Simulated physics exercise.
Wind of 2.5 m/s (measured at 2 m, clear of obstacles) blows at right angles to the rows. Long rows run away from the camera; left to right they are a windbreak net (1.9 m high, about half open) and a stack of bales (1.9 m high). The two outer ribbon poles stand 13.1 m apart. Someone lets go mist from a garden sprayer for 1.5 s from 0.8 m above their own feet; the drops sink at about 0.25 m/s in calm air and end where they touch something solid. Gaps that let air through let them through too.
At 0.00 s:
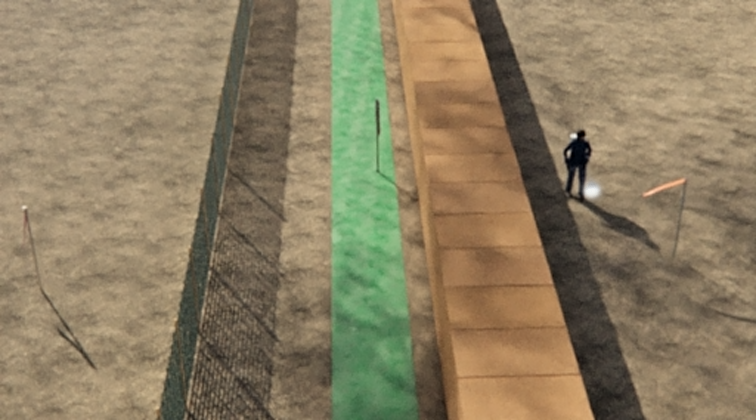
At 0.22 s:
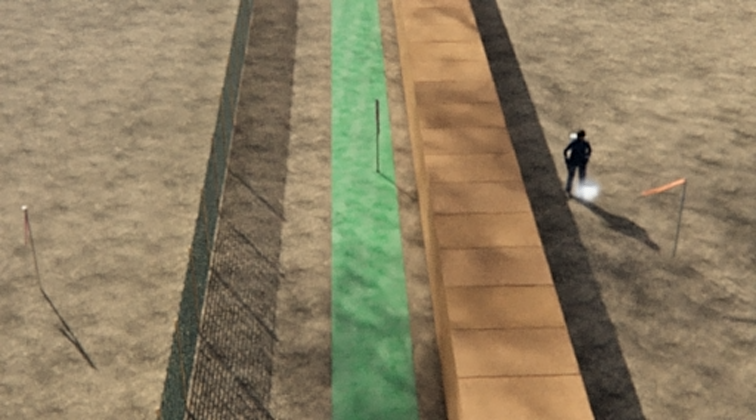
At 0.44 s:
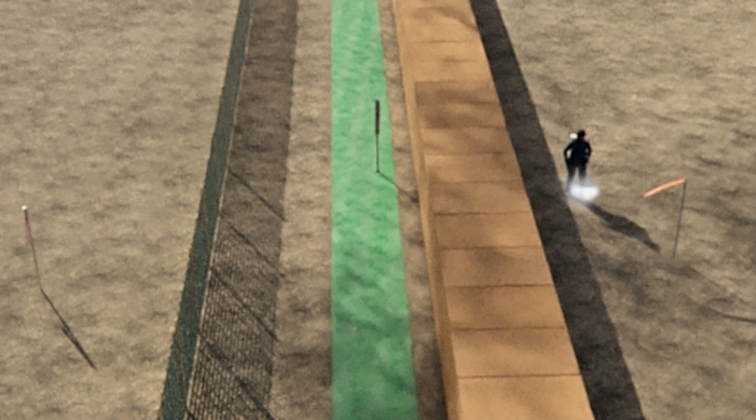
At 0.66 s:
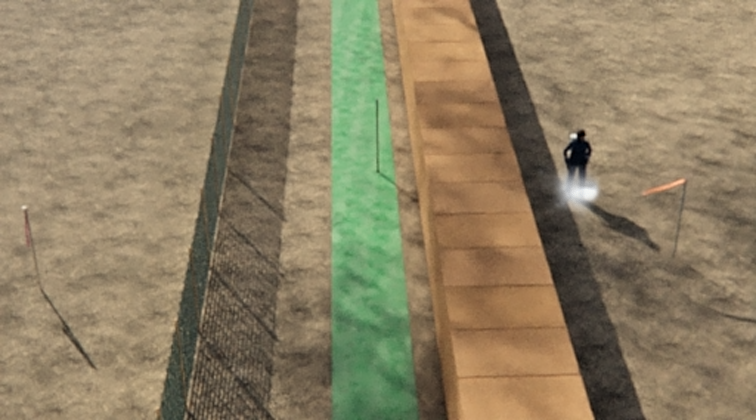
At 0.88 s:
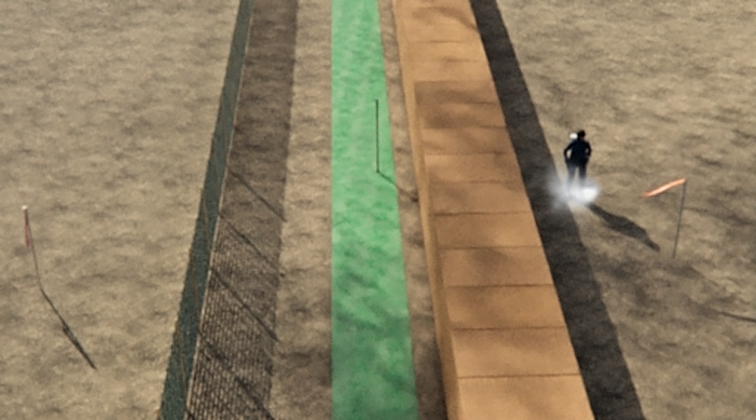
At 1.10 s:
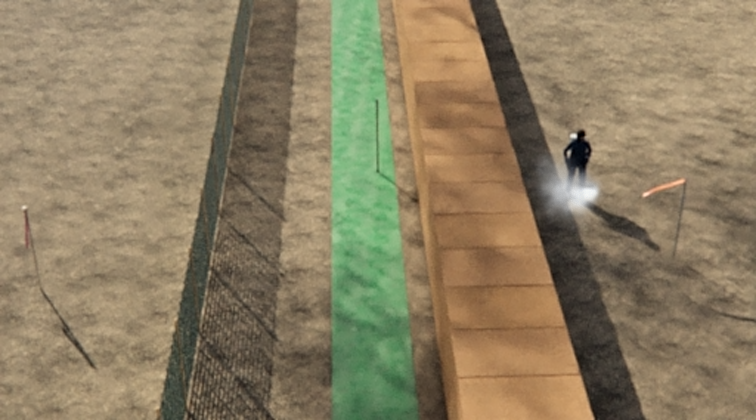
White mist spreading leftward at the feet of a dark standing figure beside an orange barrier, while a nearby orange ribbon flutters.
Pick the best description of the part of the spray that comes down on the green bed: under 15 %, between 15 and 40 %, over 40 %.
It catches less than 15 %.
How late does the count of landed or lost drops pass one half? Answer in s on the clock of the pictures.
Near 5.5 s.
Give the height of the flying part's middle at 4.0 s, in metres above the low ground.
About 1.2 m.
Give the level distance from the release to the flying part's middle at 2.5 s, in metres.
About 1.0 m.
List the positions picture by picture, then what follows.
The spray in the air spans x = 585 to 595 around y = 190 and it comes from (591, 187), in the first frame.
The right ribbon ends at (643, 194), leaning 70 degrees to the left, the spray in the air spans x = 575 to 595 around y = 190 and the green one passes (368, 263), in the second frame.
The inner ribbon ends at (377, 135), hanging almost straight, the spray in the air spans x = 570 to 595 around y = 190 and the top of the stack of bales crosses (468, 147), in the third frame.
The left ribbon ends at (28, 248), hanging almost straight, the spray in the air spans x = 560 to 595 around y = 190 and the green one passes (365, 202), in the fourth frame.
The right ribbon ends at (643, 196), leaning 65 degrees to the left and the spray in the air spans x = 550 to 590 around y = 190, in the fifth frame.
The spray in the air spans x = 545 to 590 around y = 190 and the top of the windbreak net crosses (209, 153), in the sixth frame.
After 2.5 s, 0 % lies on the green bed; 9 % has touched down or left; the middle of what still flies is 0.8 m above the low ground, near (544, 190).
After 4.0 s, 0 % lies on the green bed; 34 % has touched down or left; the middle of what still flies is 1.2 m above the low ground, near (517, 174).
After 8.0 s, 0 % lies on the green bed; 65 % has touched down or left; the middle of what still flies is 2.3 m above the low ground, near (143, 140).
After 20.0 s, 2 % lies on the green bed; 92 % has touched down or left.
After 45.0 s, 3 % lies on the green bed; 100 % has touched down or left.
